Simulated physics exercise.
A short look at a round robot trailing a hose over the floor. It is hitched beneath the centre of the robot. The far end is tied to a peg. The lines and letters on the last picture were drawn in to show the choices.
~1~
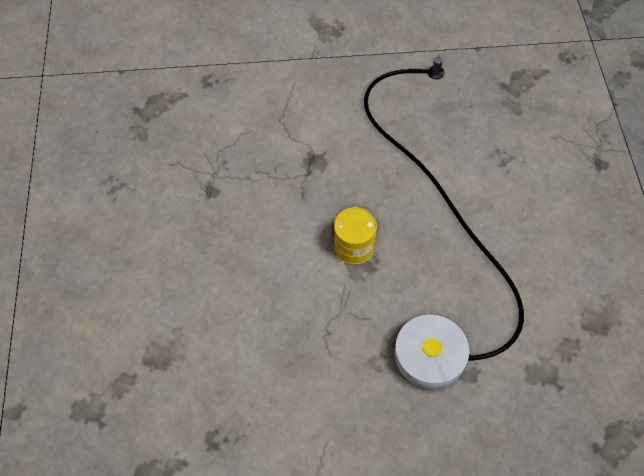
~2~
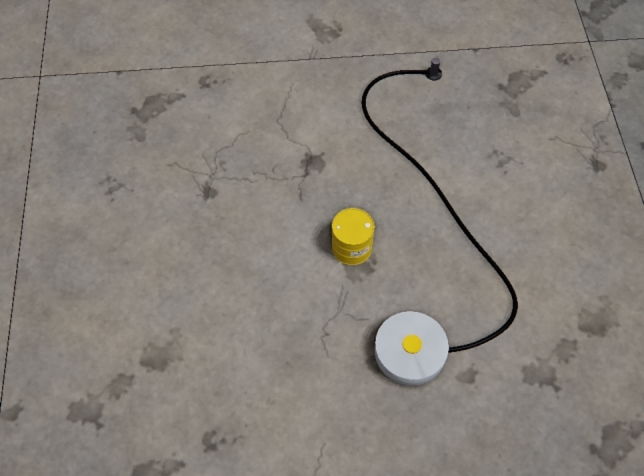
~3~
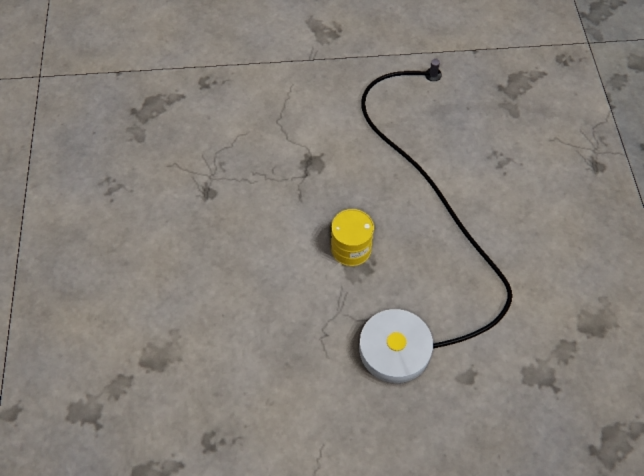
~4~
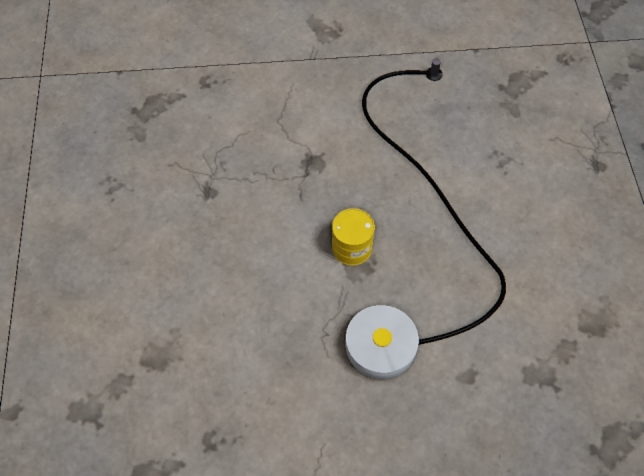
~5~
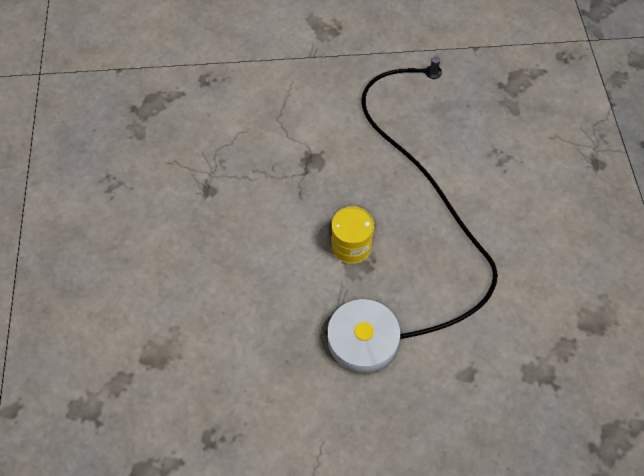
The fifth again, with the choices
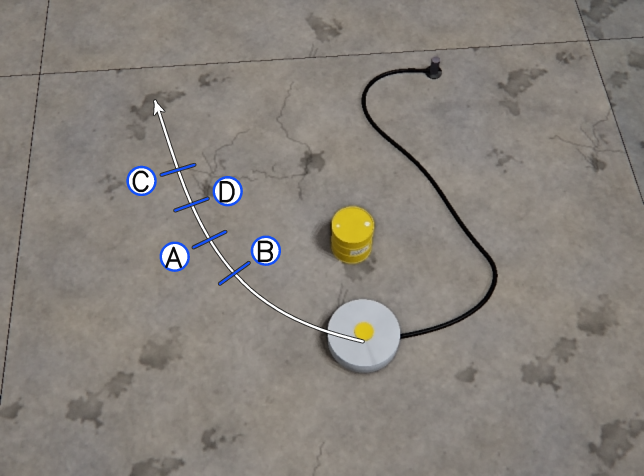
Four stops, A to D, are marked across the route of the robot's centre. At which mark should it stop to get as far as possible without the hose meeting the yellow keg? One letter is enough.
At B, and not beyond.
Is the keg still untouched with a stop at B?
For that mark, yes.
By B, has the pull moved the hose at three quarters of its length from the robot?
No.
On the marked copy, A at (210, 240); B at (234, 273); C at (178, 170); D at (192, 204); the route from (363, 341) via (207, 235) to (155, 101).
With B. Early on, robot (310, 320), middle of the hose (441, 196).
Further on, robot (265, 296), middle of the hose (441, 196).
At the end, robot (233, 268), middle of the hose (440, 197); nothing has been touched.
As for the rest, A brings the hose against the keg; C brings the hose against the keg; D brings the hose against the keg.
